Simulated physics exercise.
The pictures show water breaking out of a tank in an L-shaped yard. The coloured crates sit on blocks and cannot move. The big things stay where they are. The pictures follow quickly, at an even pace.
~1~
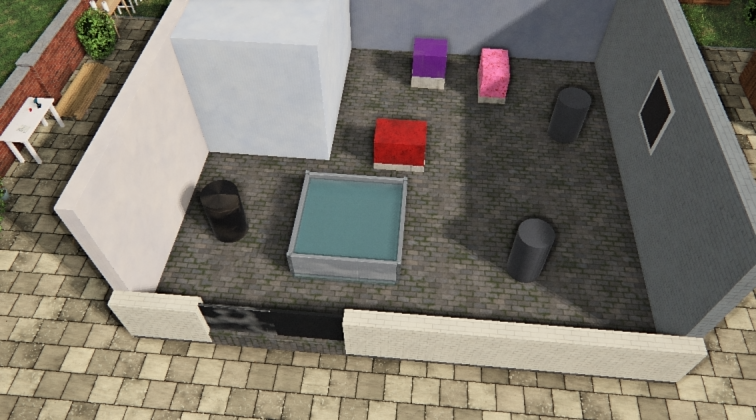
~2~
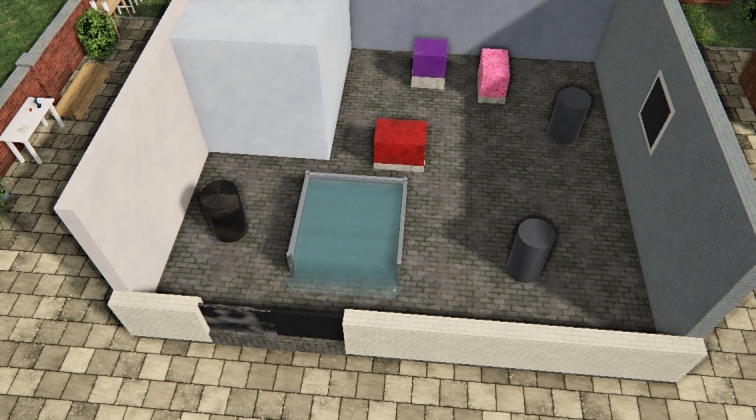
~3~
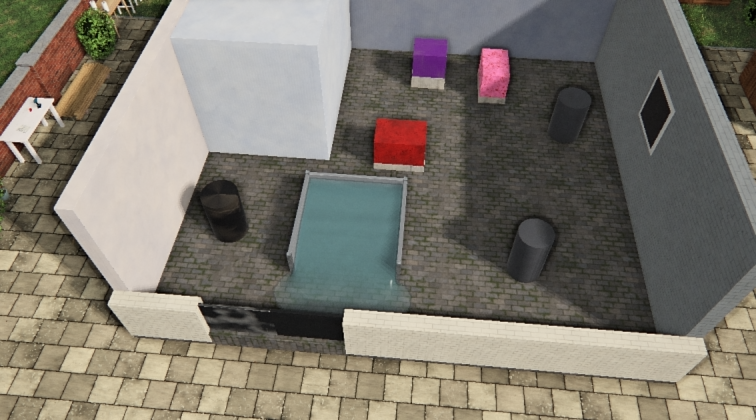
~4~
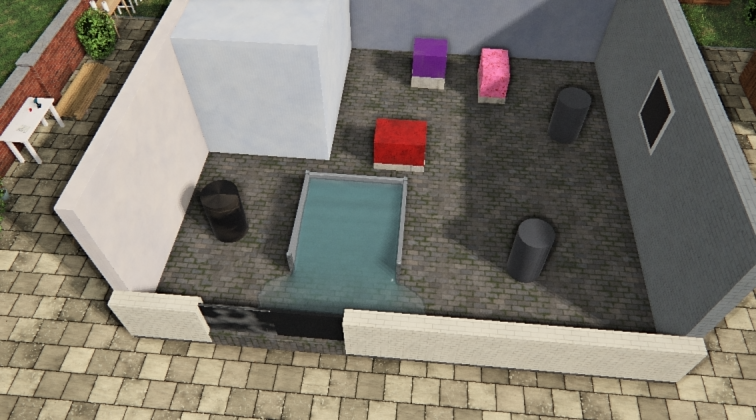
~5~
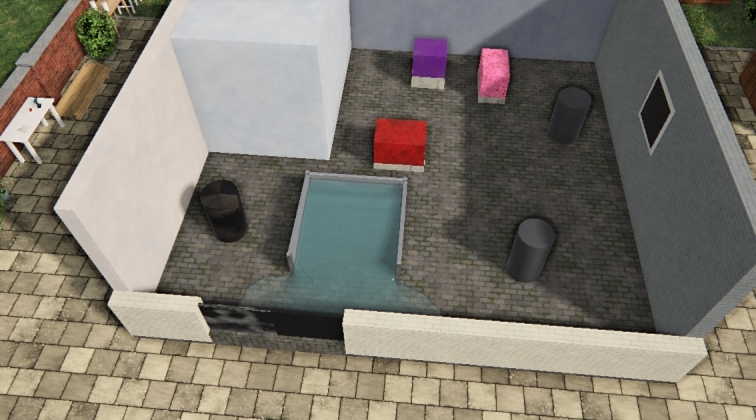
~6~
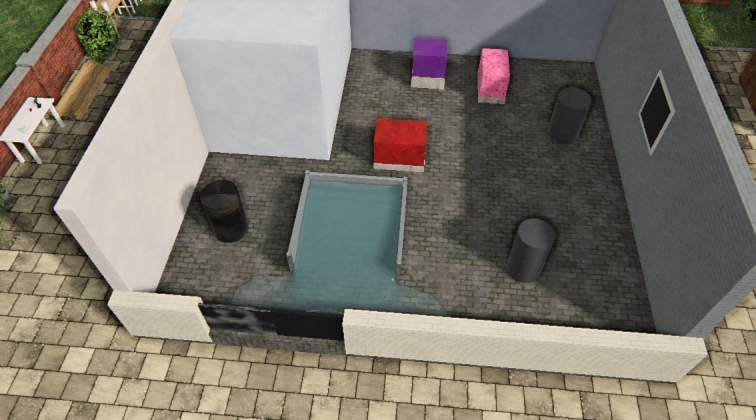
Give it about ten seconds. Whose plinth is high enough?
In the end: The red crate escapes dry; the pink crate escapes dry; the purple crate escapes dry.
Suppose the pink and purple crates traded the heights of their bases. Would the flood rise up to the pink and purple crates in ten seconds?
In short: Pink remains dry, purple is spared.
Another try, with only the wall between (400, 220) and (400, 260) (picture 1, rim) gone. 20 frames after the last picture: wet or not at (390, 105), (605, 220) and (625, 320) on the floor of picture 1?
One after the other: No water, awash, awash.
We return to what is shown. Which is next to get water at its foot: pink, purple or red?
That is the crate marked red.
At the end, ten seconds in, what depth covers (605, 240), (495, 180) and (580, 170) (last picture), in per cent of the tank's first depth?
Roughly 8, 2 and 8 per cent, in turn.
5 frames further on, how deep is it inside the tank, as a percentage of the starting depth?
I make it 48 per cent.
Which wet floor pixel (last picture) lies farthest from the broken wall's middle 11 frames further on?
Roughly at (644, 357).
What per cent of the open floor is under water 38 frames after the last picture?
Near 55 in a hundred.
A moment on, water covers 10 % of the floor; the red crate not reached, the pink crate not reached, the purple crate not reached.
Next, water covers 25 % of the floor; the red crate not reached, the pink crate not reached, the purple crate not reached.
Then, water covers 35 % of the floor; the red crate not reached, the pink crate not reached, the purple crate not reached.
Later, water covers 55 % of the floor; the red crate water round its plinth, the pink crate not reached, the purple crate not reached.
In the end, water covers 80 % of the floor; the red crate stayed above the water, the pink crate stayed above the water, the purple crate stayed above the water.
